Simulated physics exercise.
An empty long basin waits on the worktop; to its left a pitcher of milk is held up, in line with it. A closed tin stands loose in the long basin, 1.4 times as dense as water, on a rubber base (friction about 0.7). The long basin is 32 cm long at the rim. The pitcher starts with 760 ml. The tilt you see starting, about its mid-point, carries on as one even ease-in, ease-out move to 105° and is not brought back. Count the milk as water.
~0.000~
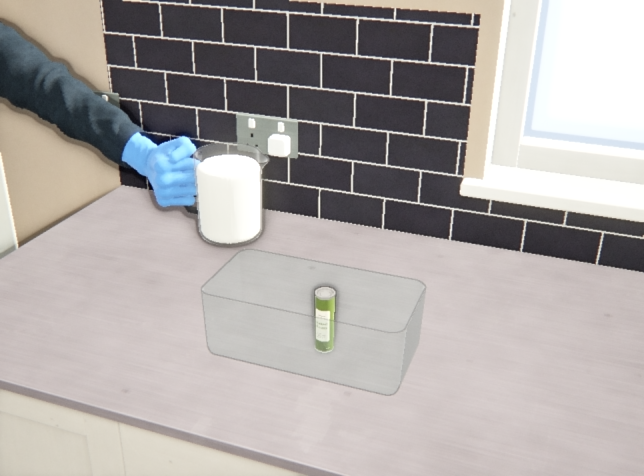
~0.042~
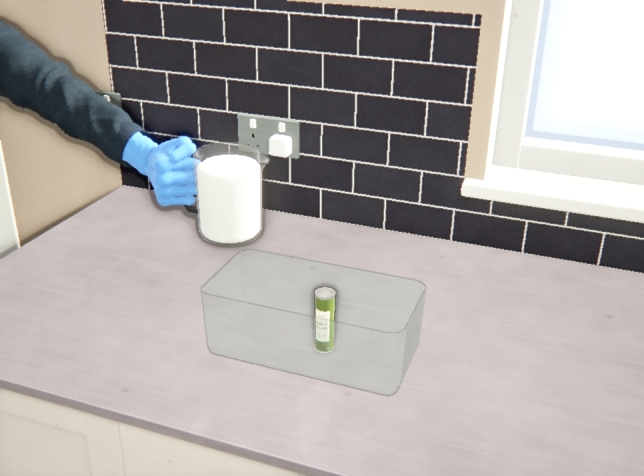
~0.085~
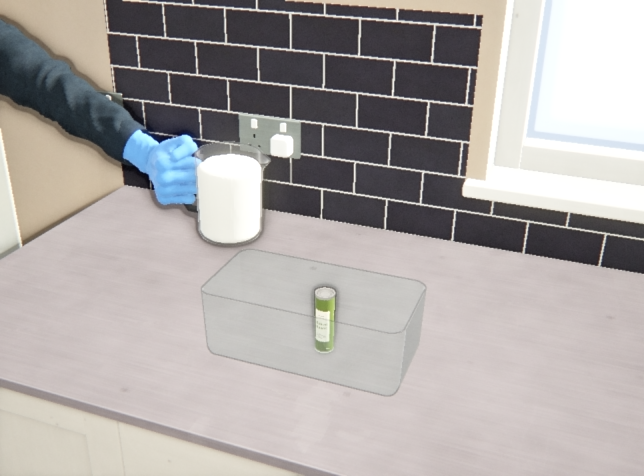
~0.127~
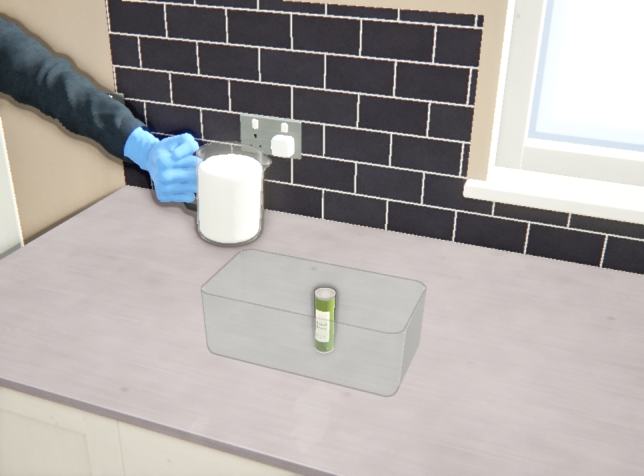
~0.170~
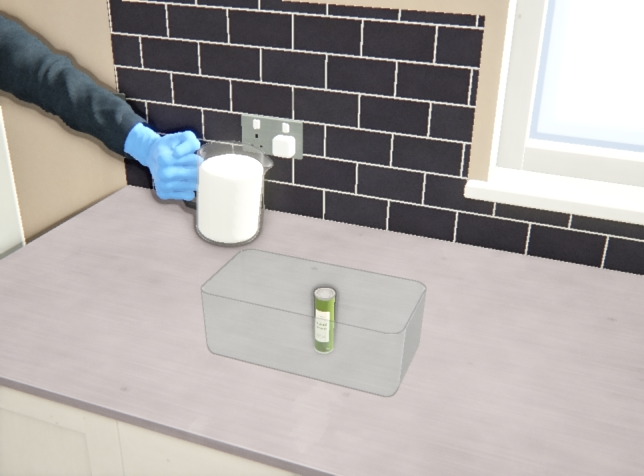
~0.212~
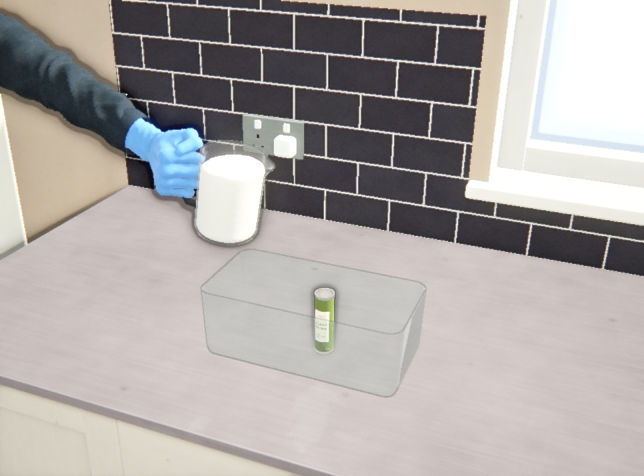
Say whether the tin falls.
It topples.
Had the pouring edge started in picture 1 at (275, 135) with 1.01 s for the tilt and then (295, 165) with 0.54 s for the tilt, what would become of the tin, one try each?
First it topples; then it stays up.
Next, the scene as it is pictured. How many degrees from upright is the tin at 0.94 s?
About 5°.
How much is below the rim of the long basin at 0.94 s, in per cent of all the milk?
Some 44 per cent.
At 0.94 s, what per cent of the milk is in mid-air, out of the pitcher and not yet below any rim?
Some 20 per cent.
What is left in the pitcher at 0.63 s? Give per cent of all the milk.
Some 86 per cent.
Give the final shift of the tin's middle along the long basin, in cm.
Some 8.0 cm.
After 0.63 s the tilt is 63° and 86 per cent is still to pour; the tin stands where it began.
After 0.94 s the tilt is 99° and 37 per cent is still to pour; the tin leans 4°.
After 1.27 s the tilt is 105° and 4 per cent is still to pour; the tin lies on its side.
After 1.62 s the tilt is 105° and 0 per cent is still to pour; the tin lies on its side.
In the end the tin lies on its side.
